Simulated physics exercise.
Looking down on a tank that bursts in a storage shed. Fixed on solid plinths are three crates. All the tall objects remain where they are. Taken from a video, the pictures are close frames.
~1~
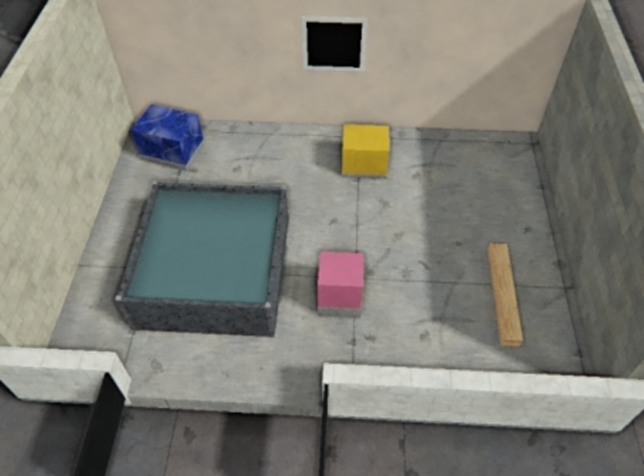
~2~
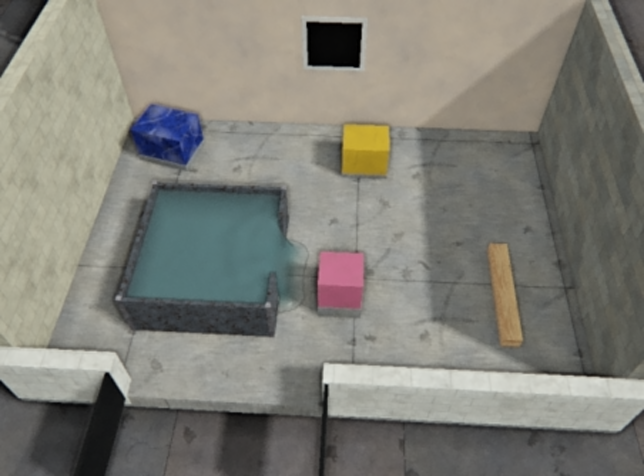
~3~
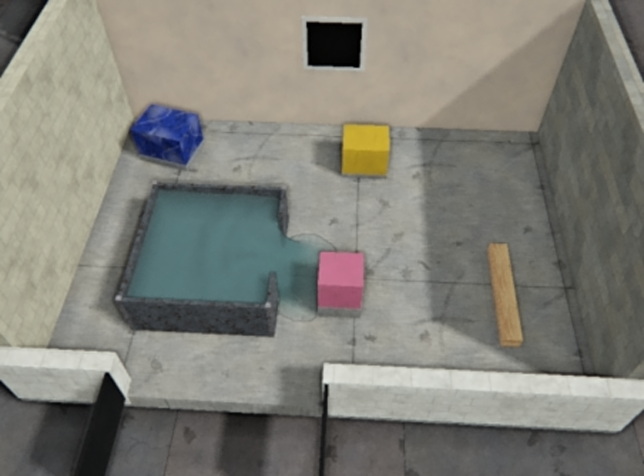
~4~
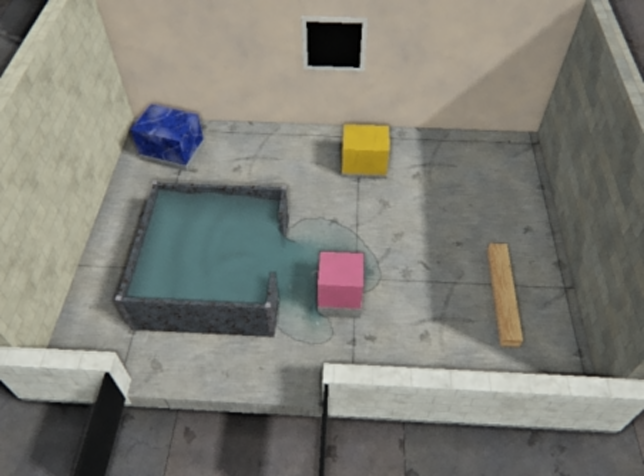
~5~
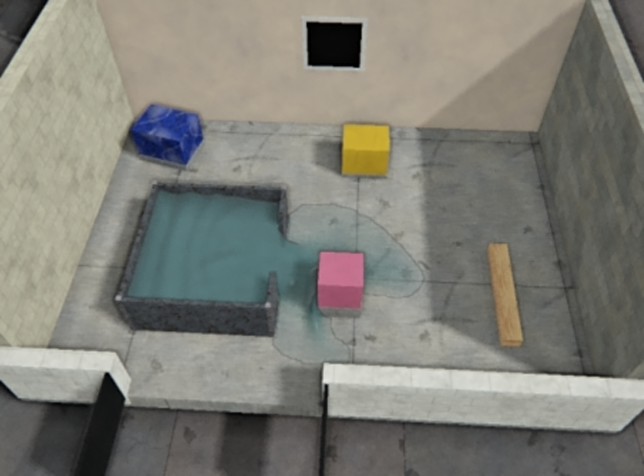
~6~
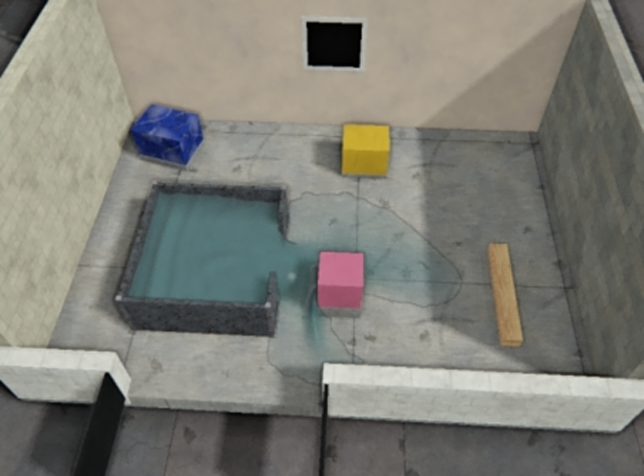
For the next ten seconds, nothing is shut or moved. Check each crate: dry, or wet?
Checked: Yellow crate wet, blue crate dry, pink crate wet.
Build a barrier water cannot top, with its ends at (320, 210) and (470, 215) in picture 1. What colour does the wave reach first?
That would be the one in pink.
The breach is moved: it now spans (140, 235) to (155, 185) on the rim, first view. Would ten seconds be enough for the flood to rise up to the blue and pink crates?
First the blue: It gets reached; then the pink: It is never reached.
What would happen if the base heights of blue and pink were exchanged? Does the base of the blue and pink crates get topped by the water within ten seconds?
Briefly, the blue crate is left untouched and the pink crate is inundated.
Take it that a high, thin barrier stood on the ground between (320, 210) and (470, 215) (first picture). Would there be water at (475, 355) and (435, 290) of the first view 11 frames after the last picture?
As listed: Covered, wet.
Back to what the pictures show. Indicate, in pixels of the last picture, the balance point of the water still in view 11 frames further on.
At about (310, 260).
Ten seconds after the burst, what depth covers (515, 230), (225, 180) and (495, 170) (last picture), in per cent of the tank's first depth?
12, 8 and 12 in a hundred, in turn.
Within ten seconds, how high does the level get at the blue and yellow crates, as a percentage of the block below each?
About 70 percent and about 150 percent.
A moment on, water covers 35 % of the floor; the yellow crate water round its plinth, the blue crate not reached, the pink crate water round its plinth.
Next, water covers 50 % of the floor; the yellow crate water round its plinth, the blue crate not reached, the pink crate water round its plinth.
Then, water covers 55 % of the floor; the yellow crate water round its plinth, the blue crate not reached, the pink crate water round its plinth.
Later, water covers 70 % of the floor; the yellow crate water round its plinth, the blue crate water round its plinth, the pink crate water round its plinth.
In the end, water covers 90 % of the floor; the yellow crate was topped, the blue crate stayed above the water, the pink crate was topped.
